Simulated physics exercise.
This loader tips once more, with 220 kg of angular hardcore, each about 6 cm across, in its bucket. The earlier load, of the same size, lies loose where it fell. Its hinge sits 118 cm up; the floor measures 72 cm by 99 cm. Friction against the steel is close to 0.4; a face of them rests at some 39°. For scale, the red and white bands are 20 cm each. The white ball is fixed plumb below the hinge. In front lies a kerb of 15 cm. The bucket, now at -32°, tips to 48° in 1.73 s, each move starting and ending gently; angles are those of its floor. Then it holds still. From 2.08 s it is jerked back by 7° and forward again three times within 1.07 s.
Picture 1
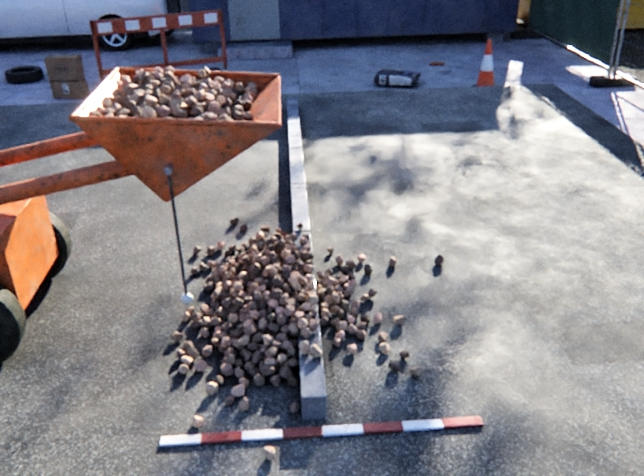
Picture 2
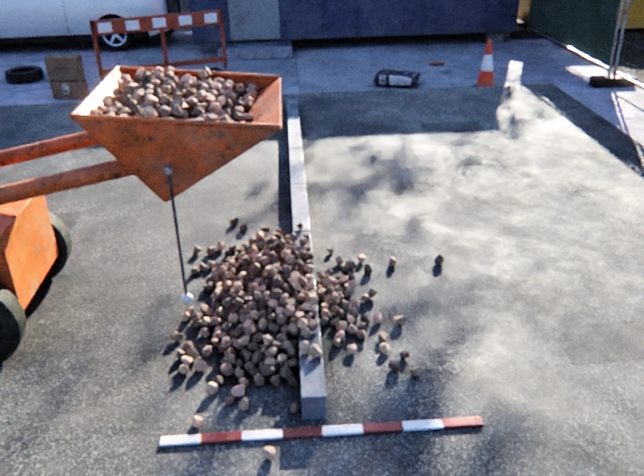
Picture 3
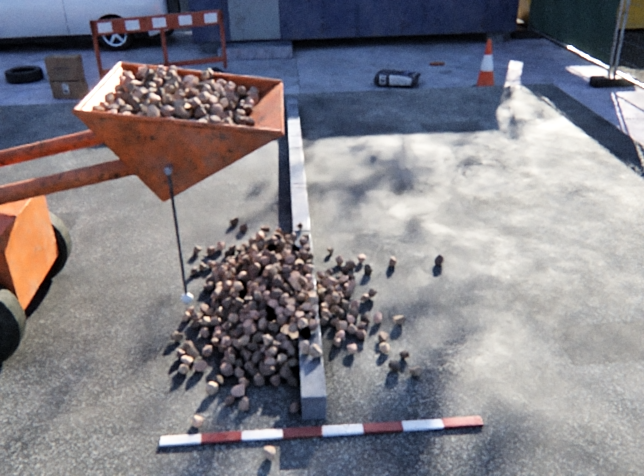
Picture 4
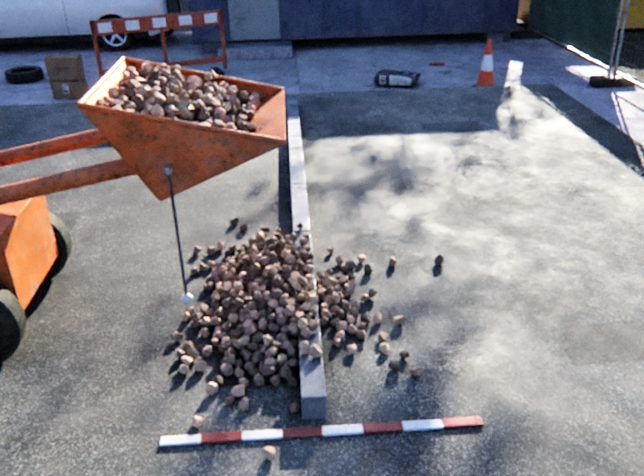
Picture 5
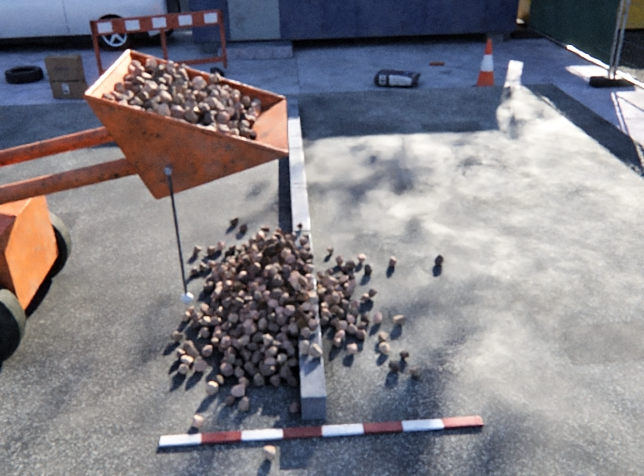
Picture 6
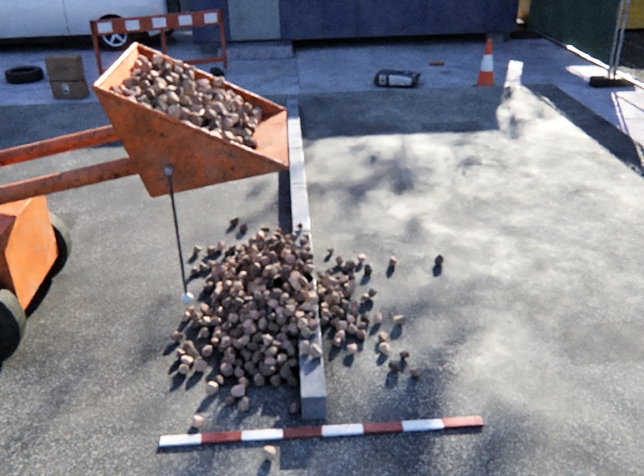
An orange loader bucket full of brownish stones slowly tilted forward, its back edge rising and its front lip dipping to the right, above a loose pile of stones lying across a low kerb.
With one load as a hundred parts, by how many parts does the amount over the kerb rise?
Close to 59 parts in a hundred.
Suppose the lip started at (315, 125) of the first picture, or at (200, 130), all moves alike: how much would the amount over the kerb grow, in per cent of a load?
About 95 and 0 per cent.
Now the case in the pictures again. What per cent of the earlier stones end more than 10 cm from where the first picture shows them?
About 5 per cent.
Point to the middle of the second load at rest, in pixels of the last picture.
Their middle is at about (326, 282).
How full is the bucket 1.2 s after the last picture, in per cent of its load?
It holds some 10 per cent.
Then, 0.7 s after the last picture the floor is at 36°; in per cent of one load, 94 in the bucket, 97 on this side of the kerb, 9 over the kerb; the foremost stones are at (400, 313).
Then, 1.2 s after the last picture the floor is at 48°; in per cent of one load, 9 in the bucket, 156 on this side of the kerb, 35 over the kerb; the foremost stones are at (402, 285).
Then, 3.0 s after the last picture the floor is at 48°; in per cent of one load, 0 in the bucket, 132 on this side of the kerb, 68 over the kerb; the foremost stones are at (464, 278).
Then, 5.4 s after the last picture the floor is at 48°; in per cent of one load, 0 in the bucket, 132 on this side of the kerb, 68 over the kerb; the foremost stones are at (464, 278). Net gain over the kerb, 59.
